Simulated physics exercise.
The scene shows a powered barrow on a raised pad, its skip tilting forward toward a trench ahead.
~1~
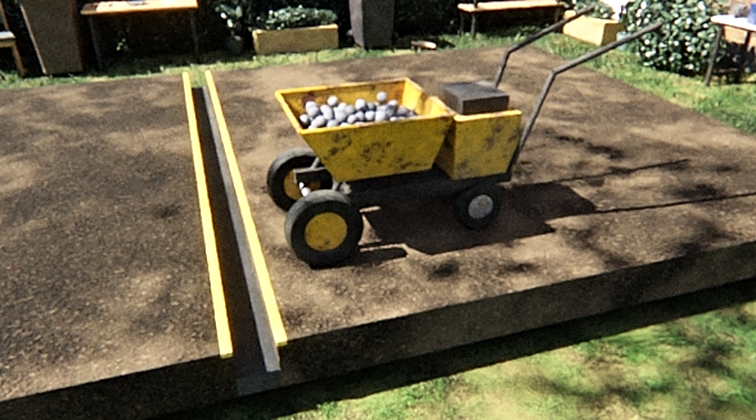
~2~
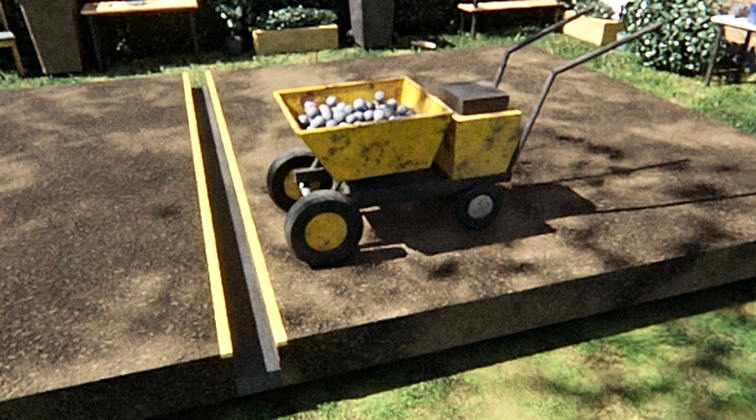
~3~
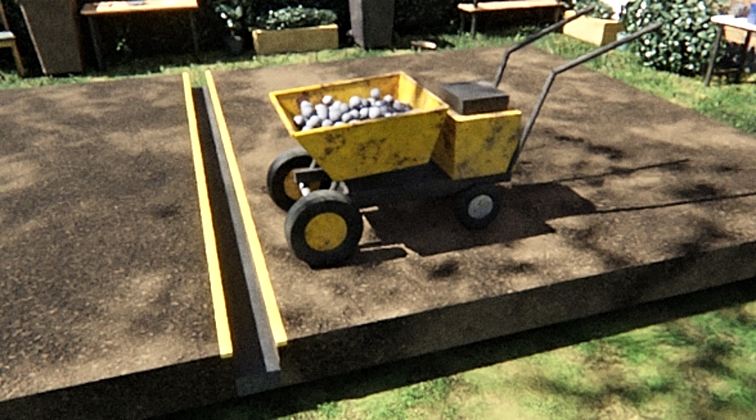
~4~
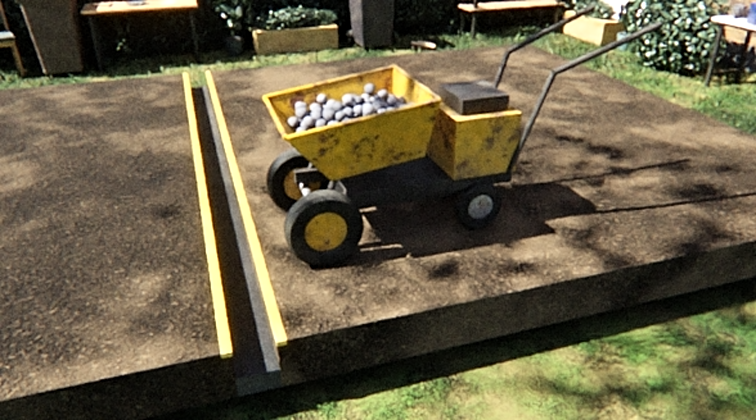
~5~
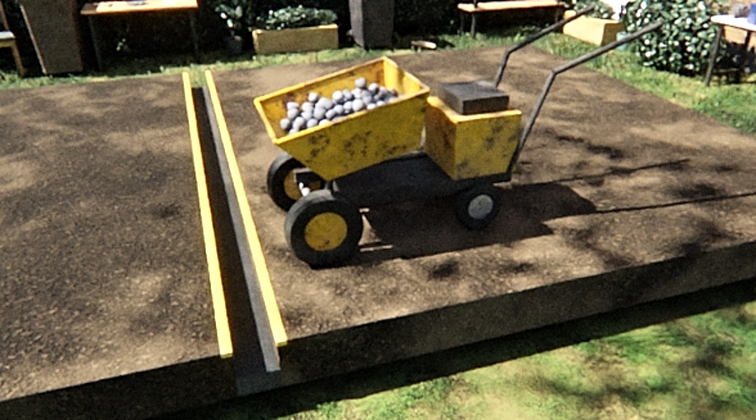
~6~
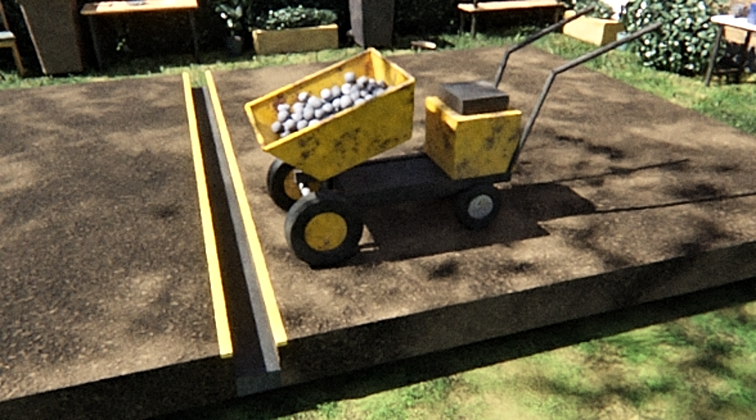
On a raised dirt pad, a yellow barrow's skip of round cobbles tilts toward a trench.
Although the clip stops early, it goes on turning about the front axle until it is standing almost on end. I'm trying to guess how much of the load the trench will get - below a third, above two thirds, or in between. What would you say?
Caught: Below a third.
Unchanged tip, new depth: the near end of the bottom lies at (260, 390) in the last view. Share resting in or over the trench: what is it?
It works out to some 10 percent.
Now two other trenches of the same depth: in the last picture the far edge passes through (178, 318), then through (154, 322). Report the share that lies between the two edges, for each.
In order: Some 60 per cent, then some 80 per cent.
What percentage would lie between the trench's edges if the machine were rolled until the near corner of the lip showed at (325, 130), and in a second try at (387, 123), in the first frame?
The share would be near 40 percent, and then near 60 percent.
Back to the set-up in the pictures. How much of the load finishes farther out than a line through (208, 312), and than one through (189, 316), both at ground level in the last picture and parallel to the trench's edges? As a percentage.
Close to 80 per cent, then close to 60 per cent.
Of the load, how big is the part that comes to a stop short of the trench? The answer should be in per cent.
I'd say around 0 per cent of the load.
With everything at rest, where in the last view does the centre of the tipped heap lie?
Somewhere around (169, 252) in the last picture.
Soon, skip tipped steeply; all in the skip.
A while on, skip tipped right over; most in the skip; about a quarter beyond it; a stray few falling.
Towards the end, skip tipped right over; about a quarter in the skip; a stray few in or heaped over the trench; most beyond it.
Finally, skip tipped right over; a stray few in the skip; a small part in or heaped over the trench; most beyond it.
